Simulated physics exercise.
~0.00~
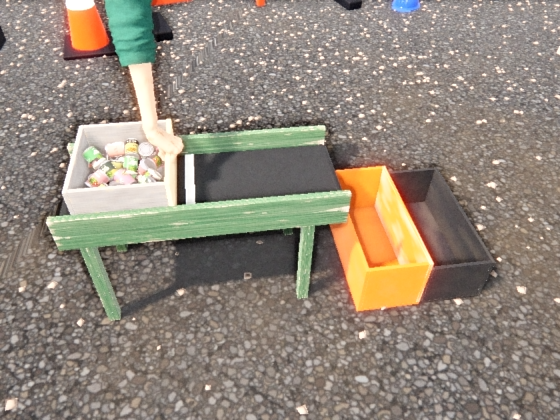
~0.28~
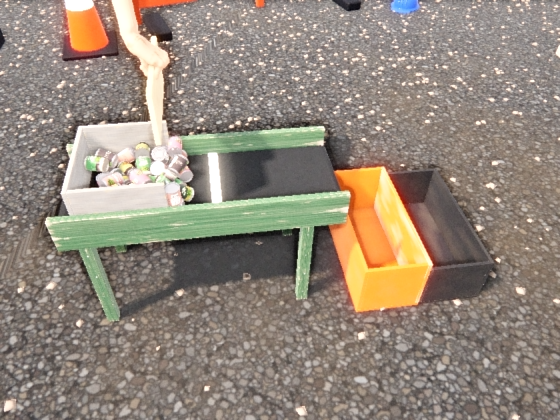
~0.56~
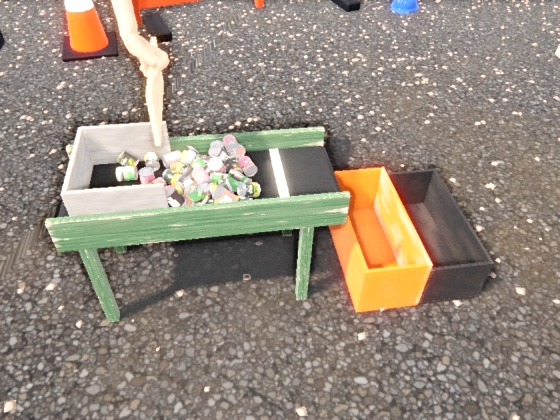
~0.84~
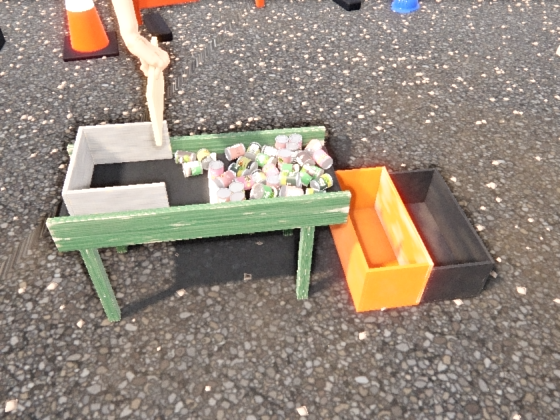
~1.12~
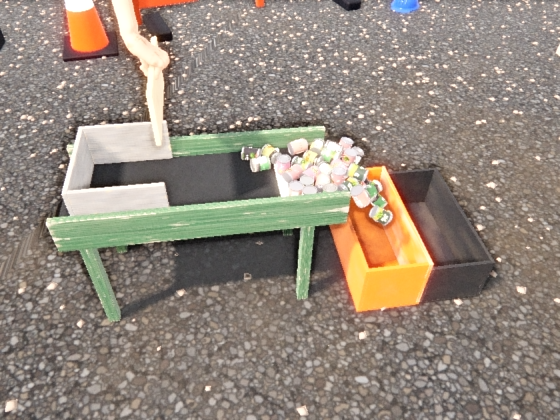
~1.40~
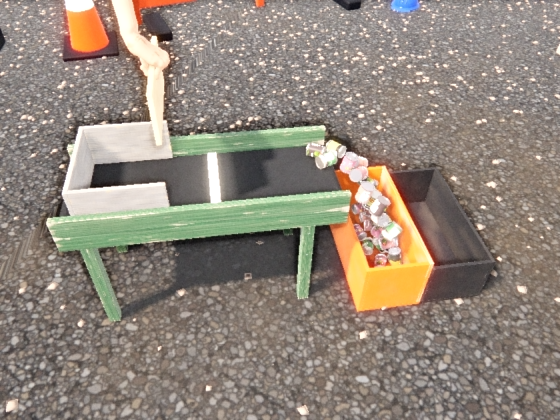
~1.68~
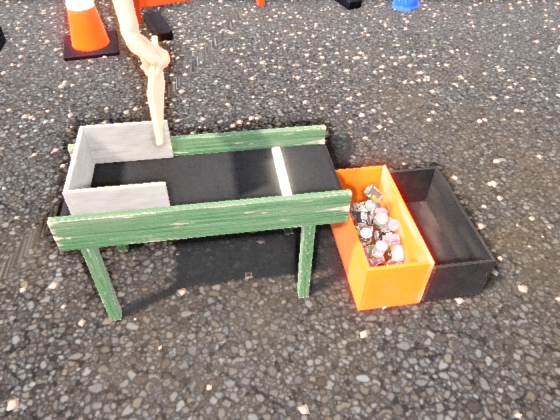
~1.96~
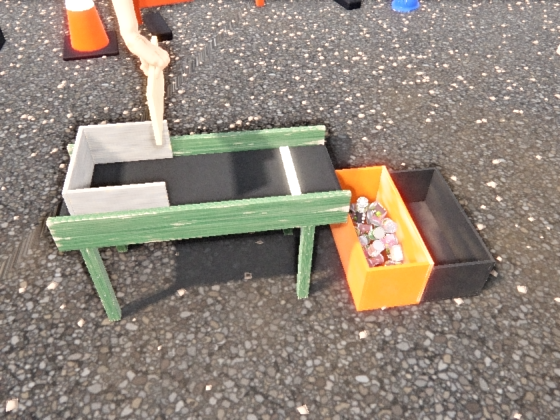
A pile of small tins spilled out of a grey pen after a jointed, pale arm lifted its gate, rode right along a black belt between green rails, and tumbled off the end into the orange tote, leaving the black bin beyond it empty.
